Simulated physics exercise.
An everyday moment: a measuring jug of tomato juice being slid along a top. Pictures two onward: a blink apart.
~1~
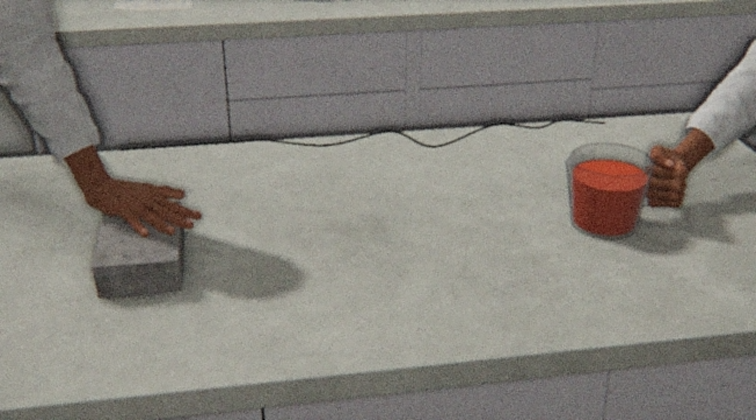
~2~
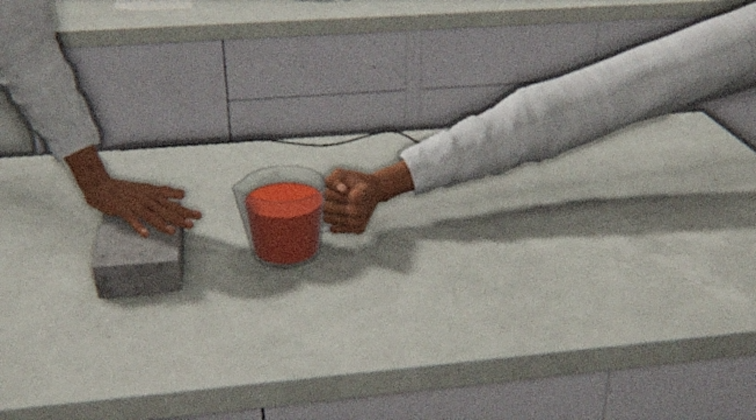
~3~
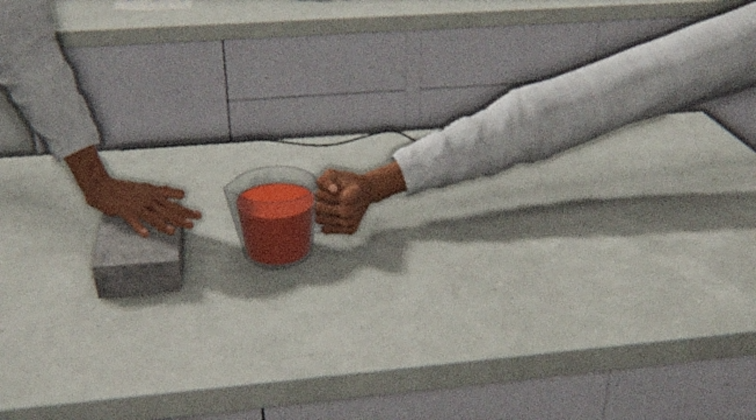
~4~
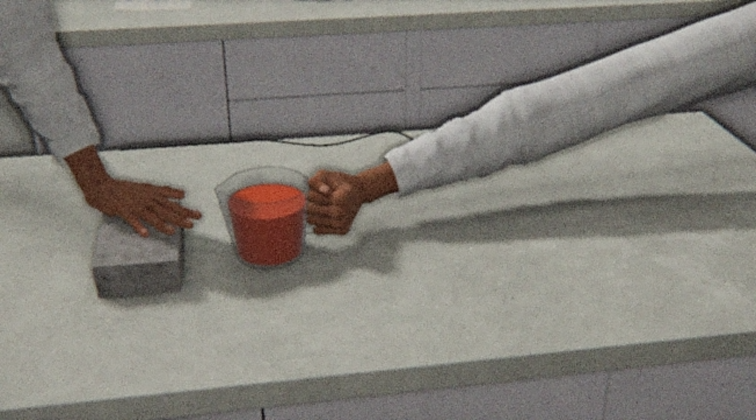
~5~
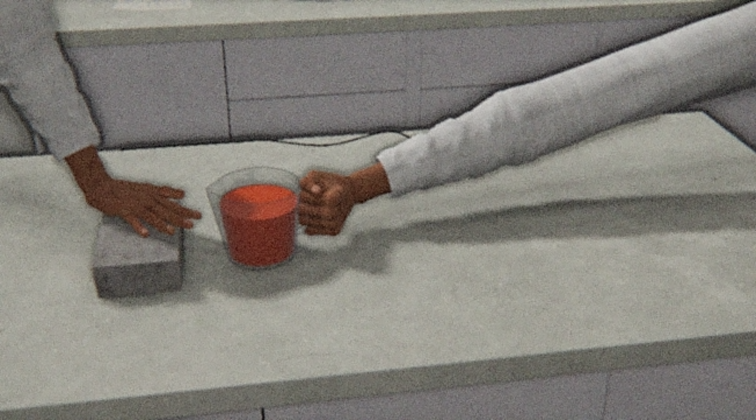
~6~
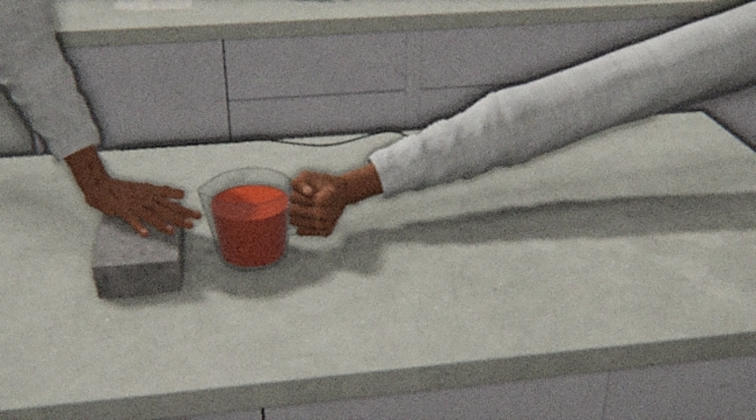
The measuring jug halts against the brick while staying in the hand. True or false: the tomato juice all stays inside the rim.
True.
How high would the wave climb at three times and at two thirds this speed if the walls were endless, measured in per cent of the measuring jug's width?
Roughly 35 and 10 percent.
Next, the measuring jug meets the brick.
After that, the tomato juice surges up the wall; the wave climbs under half way to the rim.
Finally, the measuring jug stands at the brick; its rim is dry.
